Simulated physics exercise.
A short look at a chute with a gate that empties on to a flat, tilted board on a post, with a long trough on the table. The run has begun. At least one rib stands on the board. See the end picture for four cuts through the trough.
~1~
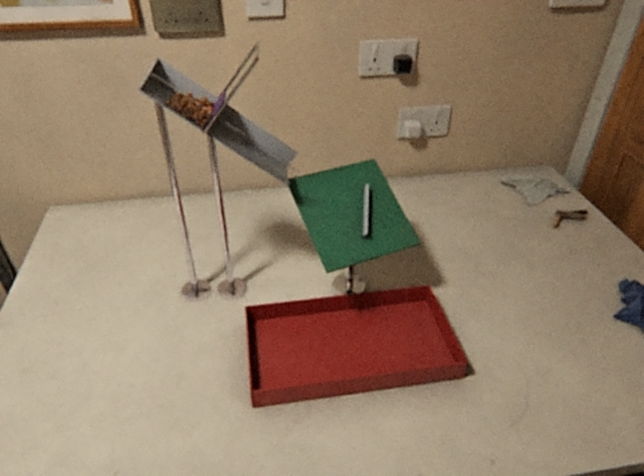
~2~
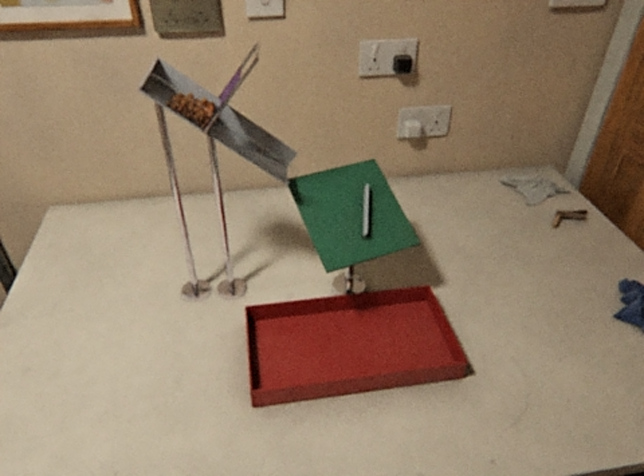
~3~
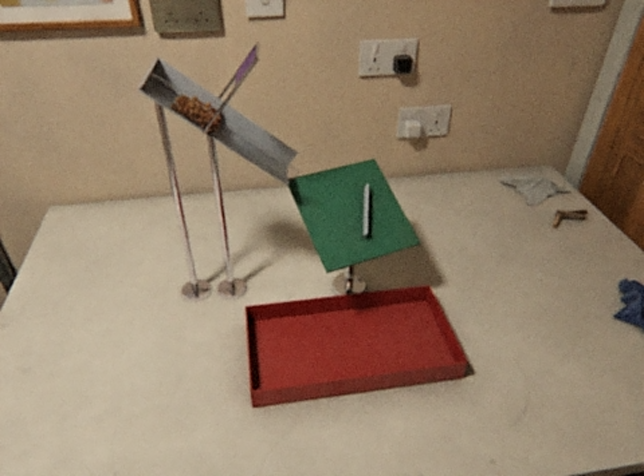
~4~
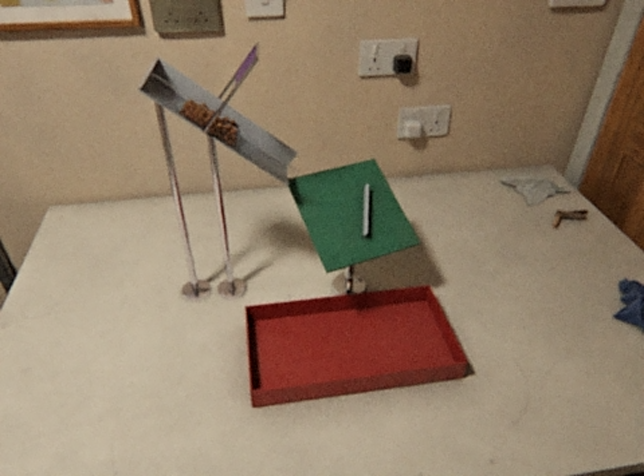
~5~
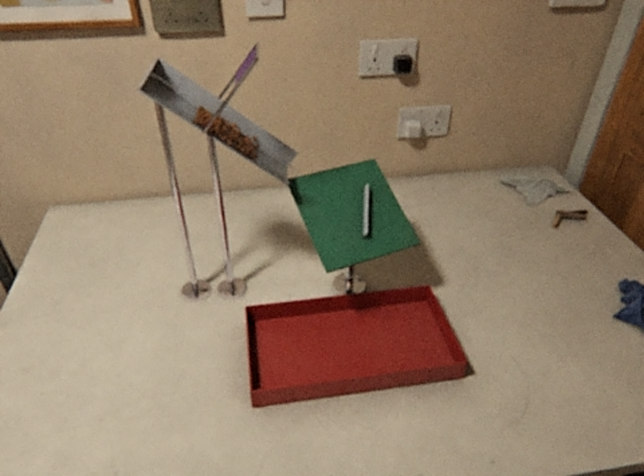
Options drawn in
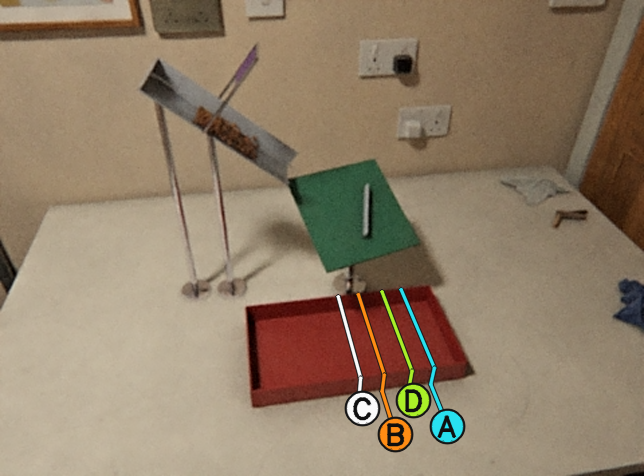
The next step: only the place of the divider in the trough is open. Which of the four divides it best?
The best line is B.
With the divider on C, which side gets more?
The right side.
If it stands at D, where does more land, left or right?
More lands on the left.
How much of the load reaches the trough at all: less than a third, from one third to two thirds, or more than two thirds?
It is more than two thirds.
On the marked copy, line A crosses the front rim at (434, 366); line B crosses the front rim at (383, 373); line C crosses the front rim at (360, 376); line D crosses the front rim at (411, 369).
With A, of what is caught, nearly all on the left of the divider, a stray few on the right.
With B, of what is caught, about half on the left of the divider, about half on the right.
With C, of what is caught, a stray few on the left of the divider, nearly all on the right.
With D, of what is caught, nearly all on the left of the divider, a small part on the right.
